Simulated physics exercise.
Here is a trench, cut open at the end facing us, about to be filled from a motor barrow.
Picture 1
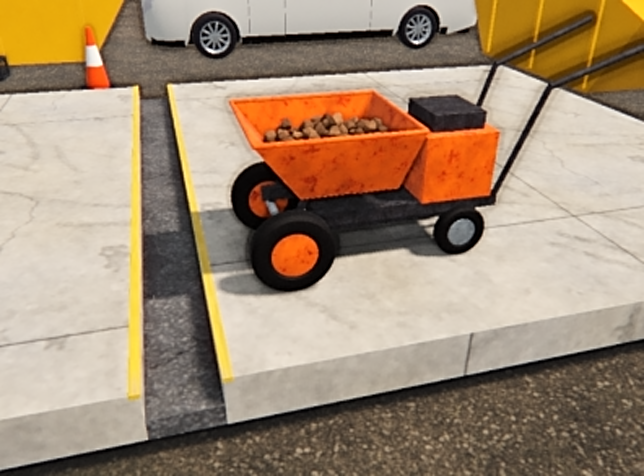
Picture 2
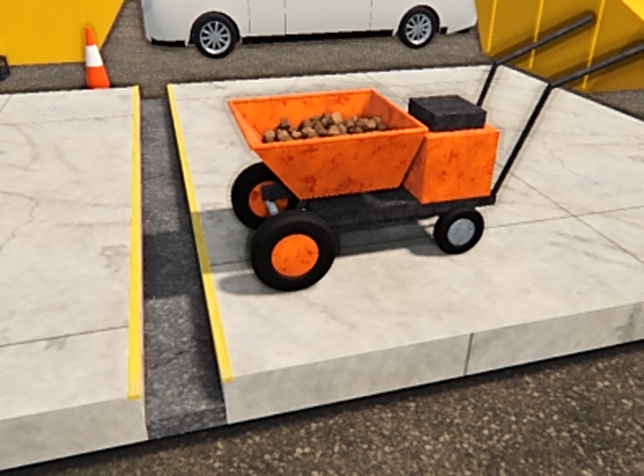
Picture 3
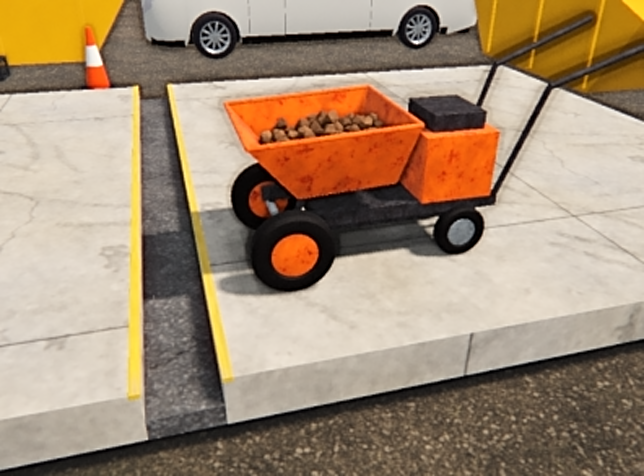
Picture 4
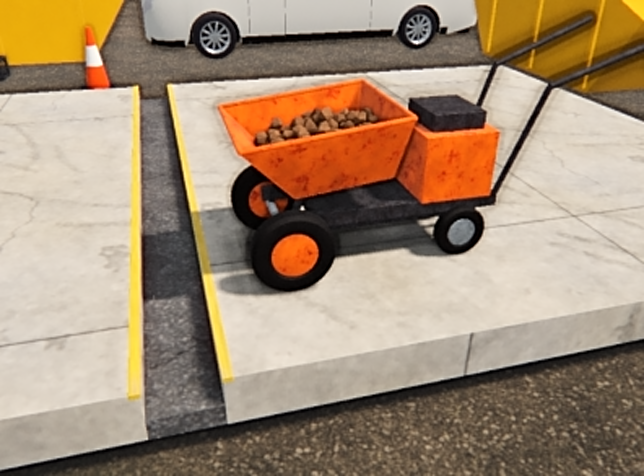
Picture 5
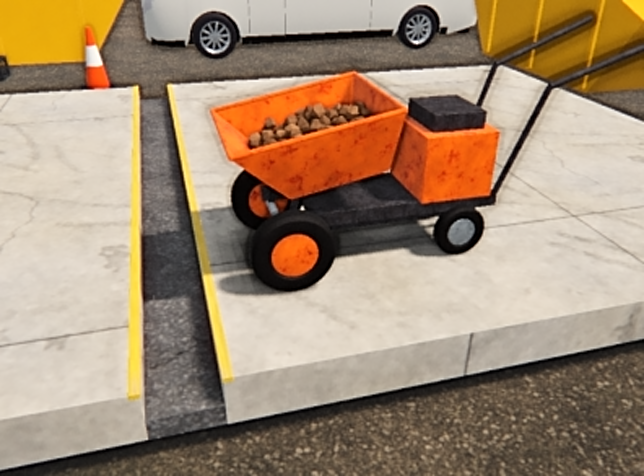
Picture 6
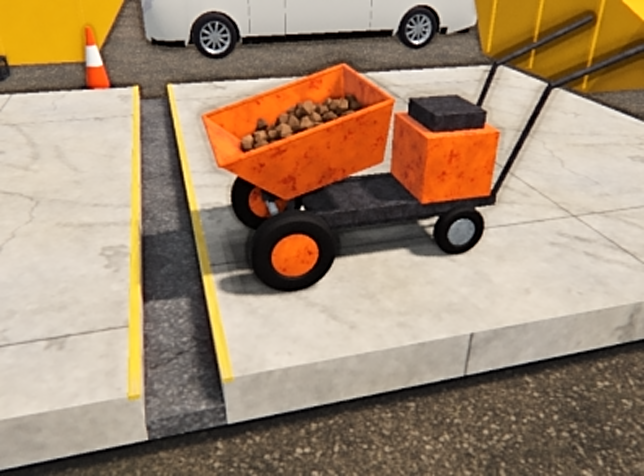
An orange skip loaded with brown clods tilts gradually leftward on a stationary motor barrow.
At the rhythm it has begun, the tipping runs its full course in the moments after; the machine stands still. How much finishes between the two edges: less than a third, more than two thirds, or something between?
One third to two thirds.
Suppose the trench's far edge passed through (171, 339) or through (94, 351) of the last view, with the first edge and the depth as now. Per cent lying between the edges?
The first try lands around 10 %, the second around 90 %.
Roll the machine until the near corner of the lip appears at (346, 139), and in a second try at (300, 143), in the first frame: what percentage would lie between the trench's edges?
Okay, so the first one ends at 60 % and the second at 90 %.
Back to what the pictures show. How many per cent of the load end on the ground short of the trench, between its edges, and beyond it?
Short 0, between 45, beyond 55 %.
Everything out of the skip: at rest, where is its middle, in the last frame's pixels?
Near pixel (123, 273).
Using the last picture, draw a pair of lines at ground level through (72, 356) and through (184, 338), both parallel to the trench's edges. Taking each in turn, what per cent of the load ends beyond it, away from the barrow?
Close to 20 per cent, then close to 90 per cent.
Soon after the last picture, skip tipped steeply; all in the skip.
A little later, skip tipped right over; most in the skip; a small part in or heaped over the trench; a stray few beyond it; a stray few falling.
Later still, skip tipped right over; about a quarter in the skip; about a third in or heaped over the trench; about half beyond it.
At rest, skip tipped right over; about half in or heaped over the trench; about half beyond it.
